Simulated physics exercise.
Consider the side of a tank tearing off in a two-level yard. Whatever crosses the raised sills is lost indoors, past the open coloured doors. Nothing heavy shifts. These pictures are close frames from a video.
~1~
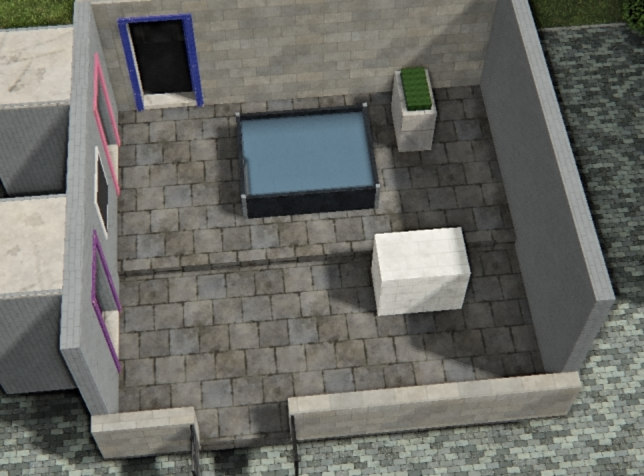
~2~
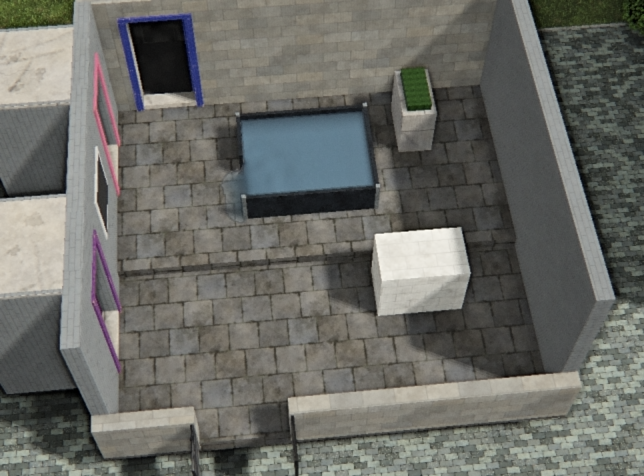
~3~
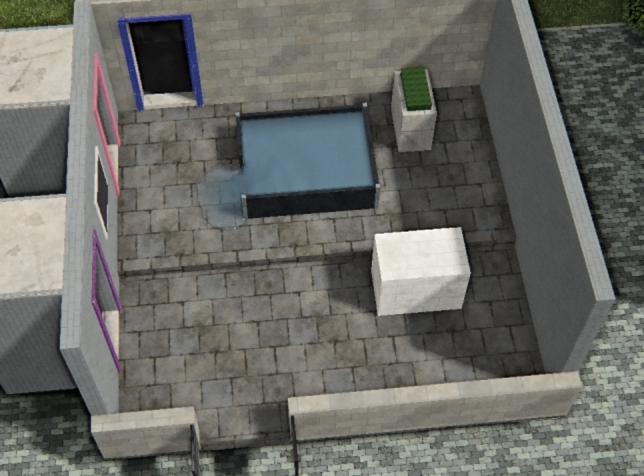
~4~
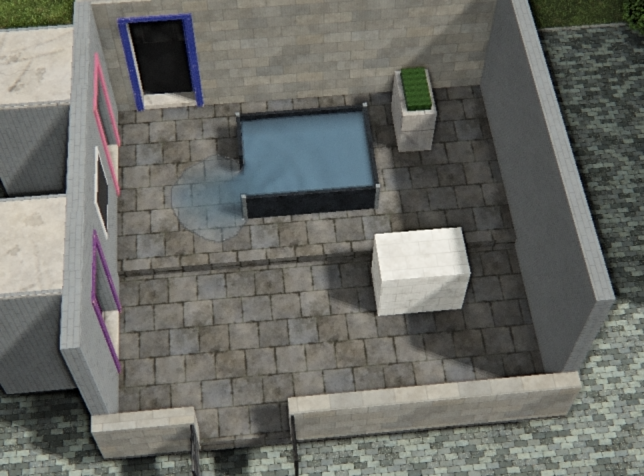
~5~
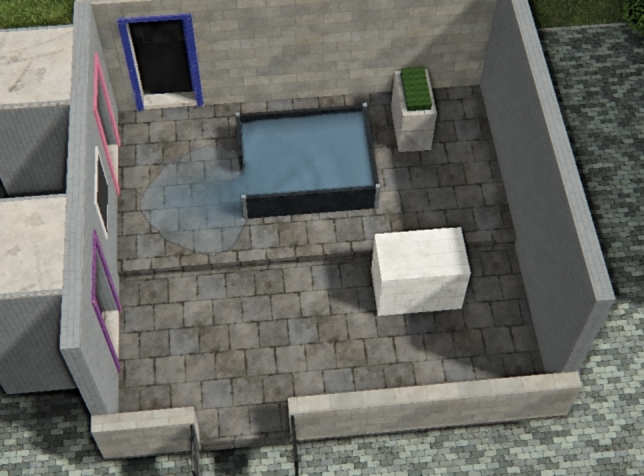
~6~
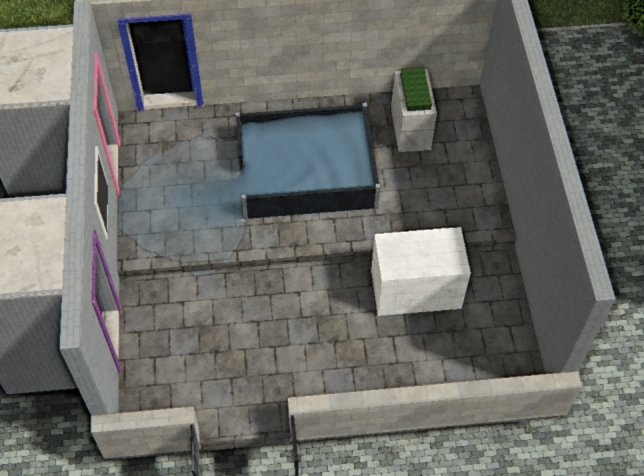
To begin with, still blue water fills a dark-sided tank in a walled, paved yard with a white block and a green-topped planter. Water then pours out of the tank's left side onto the paving, and the thin sheet fans out leftward, spreading close to the left wall.
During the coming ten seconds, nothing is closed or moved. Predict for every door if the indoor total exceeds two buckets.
Prediction: The pink door exceeds it, the purple door does not exceed it, the blue door does not exceed it.
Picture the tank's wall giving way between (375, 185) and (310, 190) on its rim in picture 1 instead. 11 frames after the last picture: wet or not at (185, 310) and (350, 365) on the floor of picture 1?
Untouched; soaked.
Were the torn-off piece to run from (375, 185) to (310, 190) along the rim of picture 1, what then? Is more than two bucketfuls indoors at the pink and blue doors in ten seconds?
As it turns out, the pink door comes in lower; as for the blue door, it comes in lower.
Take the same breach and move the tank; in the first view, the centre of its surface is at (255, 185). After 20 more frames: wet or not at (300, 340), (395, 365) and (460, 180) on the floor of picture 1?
In order, the three spots end up untouched, untouched and untouched.
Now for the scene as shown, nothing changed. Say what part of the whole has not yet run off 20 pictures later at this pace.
I'd put it at about 94 per cent.
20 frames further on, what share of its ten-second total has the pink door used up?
Working it through, I arrive at 75 %.
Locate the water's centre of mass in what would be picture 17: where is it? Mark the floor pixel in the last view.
Somewhere near (244, 194).
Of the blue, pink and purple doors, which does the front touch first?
That's the one in pink.
A moment on, water covers 15 % of the floor; the pink door under two buckets in, the purple door not reached, the blue door not reached.
Next, water covers 25 % of the floor; the pink door over two buckets in, the purple door wet at the sill, nothing in, the blue door wet at the sill, nothing in.
Then, water covers 35 % of the floor; the pink door far over two buckets in, the purple door under two buckets in, the blue door wet at the sill, nothing in.
Later, water covers 55 % of the floor; the pink door far over two buckets in, the purple door under two buckets in, the blue door wet at the sill, nothing in.
In the end, water covers 80 % of the floor; the pink door far over two buckets in, the purple door under two buckets in, the blue door wet at the sill, nothing in.
